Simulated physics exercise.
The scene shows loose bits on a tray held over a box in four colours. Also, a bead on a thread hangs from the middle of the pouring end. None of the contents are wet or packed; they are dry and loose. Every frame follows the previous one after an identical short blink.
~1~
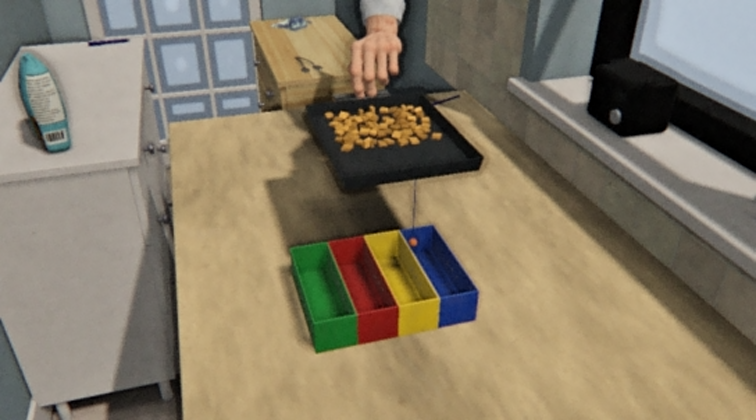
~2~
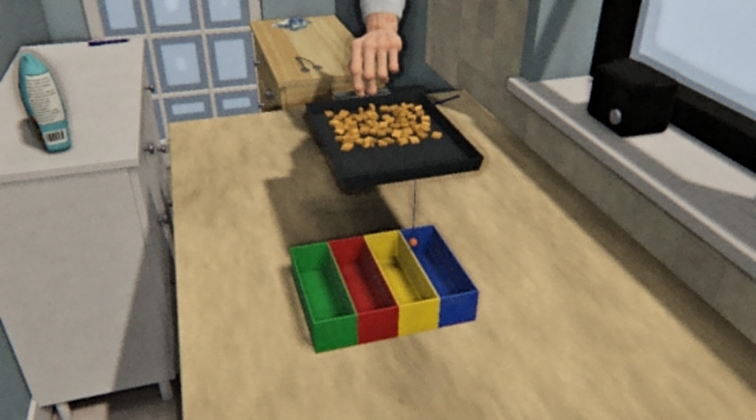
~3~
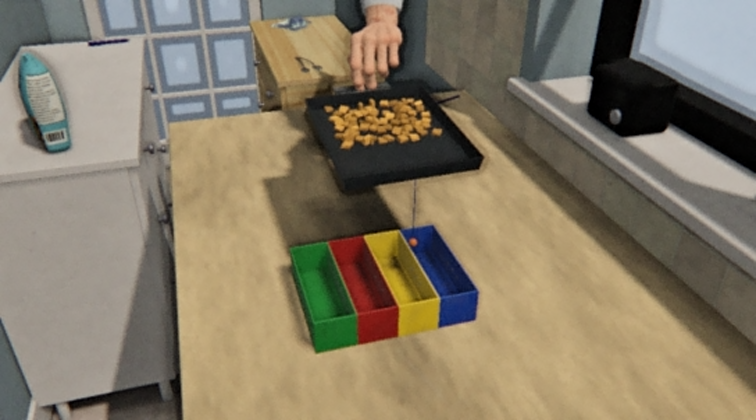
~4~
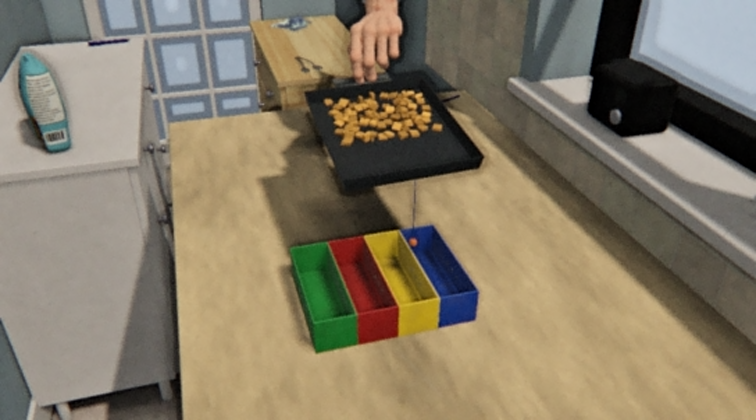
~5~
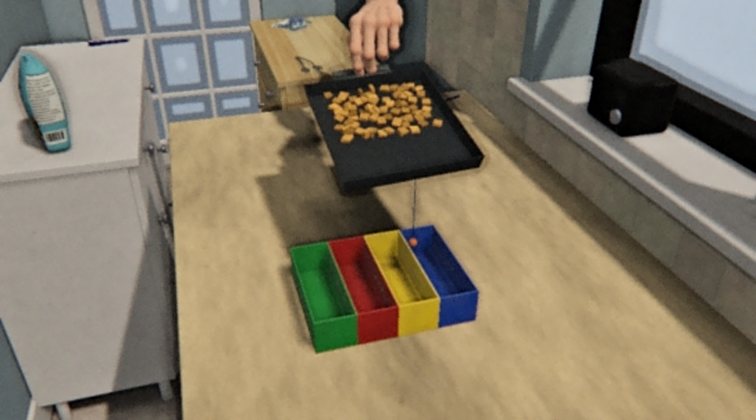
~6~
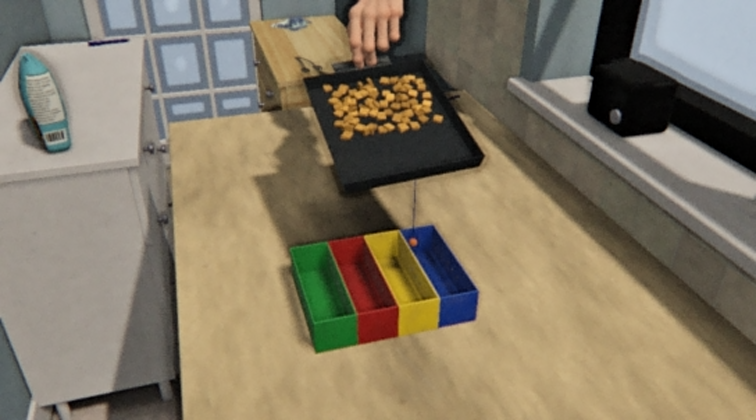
The video shows a hand at the far edge of a black tray of cereal squares above a green, red, yellow and blue box; the tray's far side gradually rises, tilting it slightly toward the box, while the cereal stays bunched.
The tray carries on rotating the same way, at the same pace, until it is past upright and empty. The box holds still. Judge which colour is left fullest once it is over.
Red is left fullest.
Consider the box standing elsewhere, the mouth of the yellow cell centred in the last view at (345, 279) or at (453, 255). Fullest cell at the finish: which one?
Result 1: That blue cell. Result 2: The cell in green.
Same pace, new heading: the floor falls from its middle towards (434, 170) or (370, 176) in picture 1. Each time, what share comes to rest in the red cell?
Lab note: Try 1 = 0 %, try 2 = 90 %.
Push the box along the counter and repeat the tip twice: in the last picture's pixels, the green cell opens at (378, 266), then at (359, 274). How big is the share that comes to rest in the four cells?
You'd see around 70 per cent and then around 100 per cent.
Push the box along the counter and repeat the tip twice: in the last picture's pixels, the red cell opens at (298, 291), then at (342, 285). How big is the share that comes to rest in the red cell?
0 and 20 %.
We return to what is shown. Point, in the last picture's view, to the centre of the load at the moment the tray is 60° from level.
Near (376, 174).
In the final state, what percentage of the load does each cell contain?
I'd put the green cell at 0 percent, the red cell at 60 percent, the yellow cell at 40 percent and the blue cell at 0 percent.
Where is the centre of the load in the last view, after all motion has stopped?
Last view, centre at rest - approx. (375, 303).
Soon, tray tipped steeply; nearly all on the tray; a small part falling or outside the box.
A while on, tray tipped right over; most on the tray; a small part in the red cell; a small part in the yellow cell; a small part falling or outside the box.
Towards the end, tray tipped past a quarter turn; about half in the red cell; about a third in the yellow cell; a small part in the green cell; a small part in the blue cell.
Finally, tray tipped past a quarter turn; about half in the red cell; about a third in the yellow cell; a small part in the green cell; a small part in the blue cell.
